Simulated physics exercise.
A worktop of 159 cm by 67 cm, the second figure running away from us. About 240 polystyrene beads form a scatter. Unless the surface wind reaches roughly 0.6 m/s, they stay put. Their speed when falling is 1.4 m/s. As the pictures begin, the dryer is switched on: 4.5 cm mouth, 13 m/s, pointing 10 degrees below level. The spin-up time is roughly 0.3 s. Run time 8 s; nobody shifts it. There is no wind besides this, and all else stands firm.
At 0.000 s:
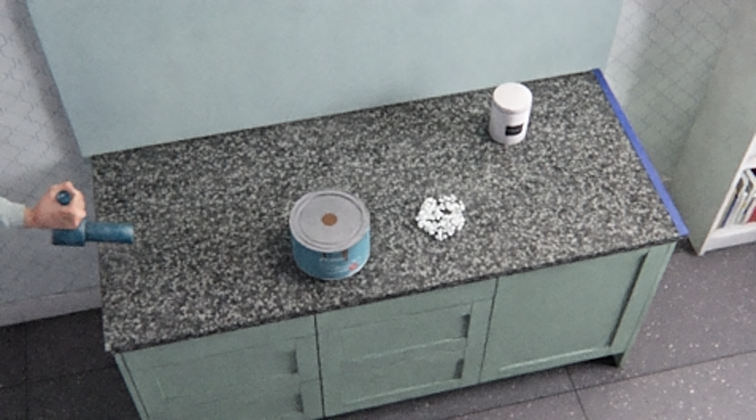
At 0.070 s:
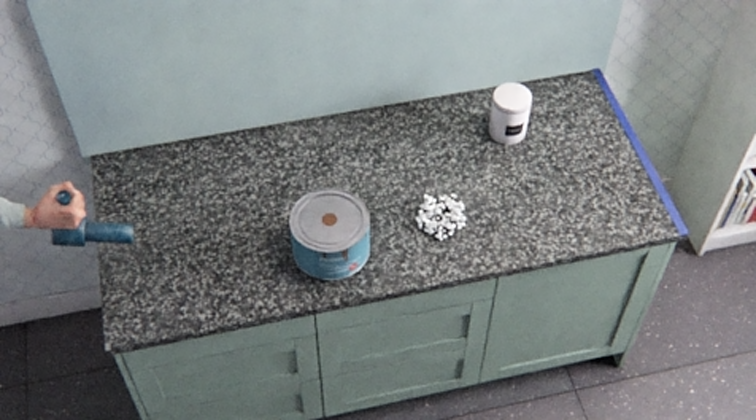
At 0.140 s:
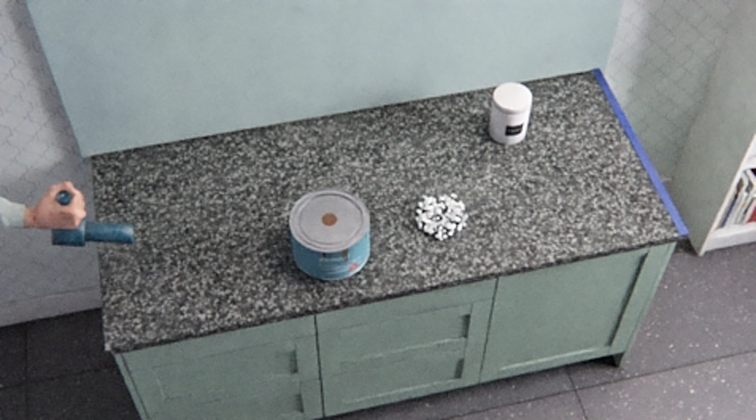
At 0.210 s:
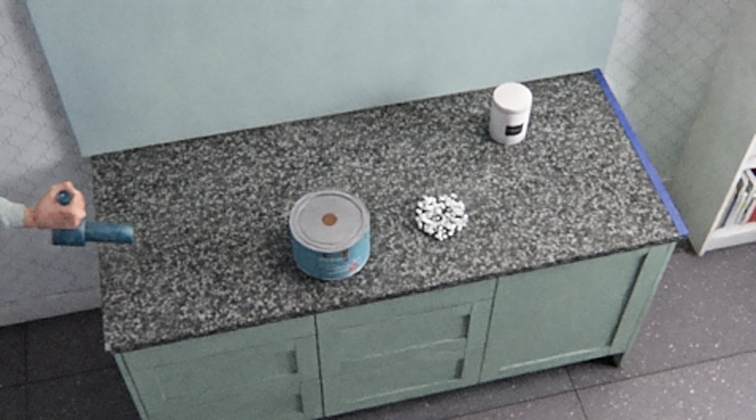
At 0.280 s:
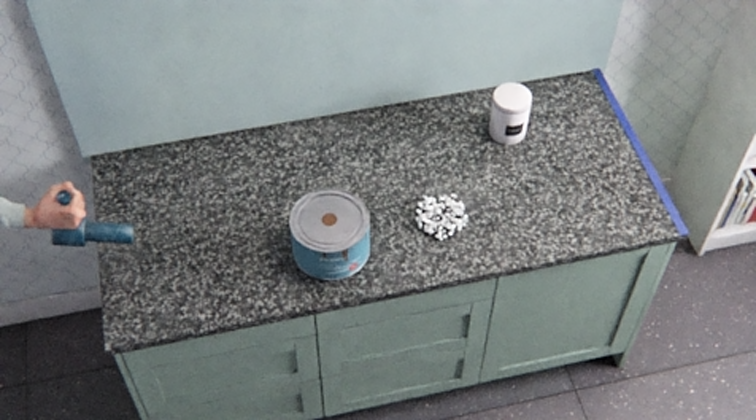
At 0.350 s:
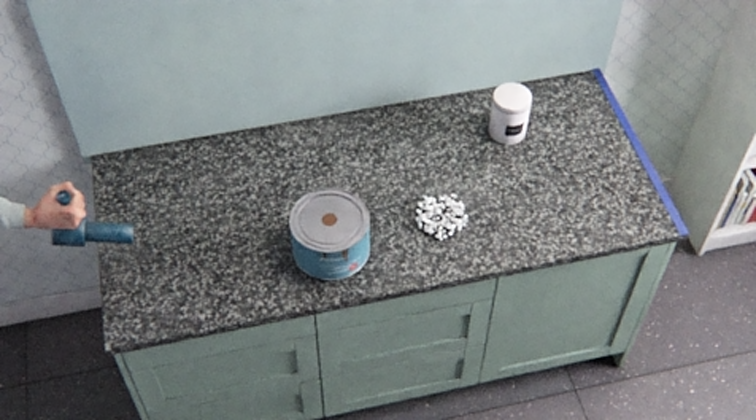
A hand holds a blue dryer at the counter's left while the white beads stay still.
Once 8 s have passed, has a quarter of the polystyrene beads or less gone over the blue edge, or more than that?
Most likely the tally past that edge holds at or under a quarter.
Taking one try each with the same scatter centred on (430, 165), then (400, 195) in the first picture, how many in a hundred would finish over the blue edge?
In that order: 1 %, 3 %.
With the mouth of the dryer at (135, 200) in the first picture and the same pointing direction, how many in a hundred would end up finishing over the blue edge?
Result: Approx. 80 %.
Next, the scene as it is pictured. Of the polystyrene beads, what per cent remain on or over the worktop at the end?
Around 100 per cent.
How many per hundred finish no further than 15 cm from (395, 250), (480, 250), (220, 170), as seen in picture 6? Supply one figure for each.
First spot near 30 %, second near 40 %, third near 0 %.
After 1.6 s, 0 % are over the blue edge; the middle of those still in play is near (442, 216); 99 % have settled or left.
After 2.6 s, 0 % are over the blue edge; the middle of those still in play is near (442, 216); 99 % have settled or left.
After 4.4 s, 0 % are over the blue edge; the middle of those still in play is near (442, 216); 99 % have settled or left.
After 8.0 s, at the end, 0 % are over the blue edge; the middle of those still in play is near (442, 216).
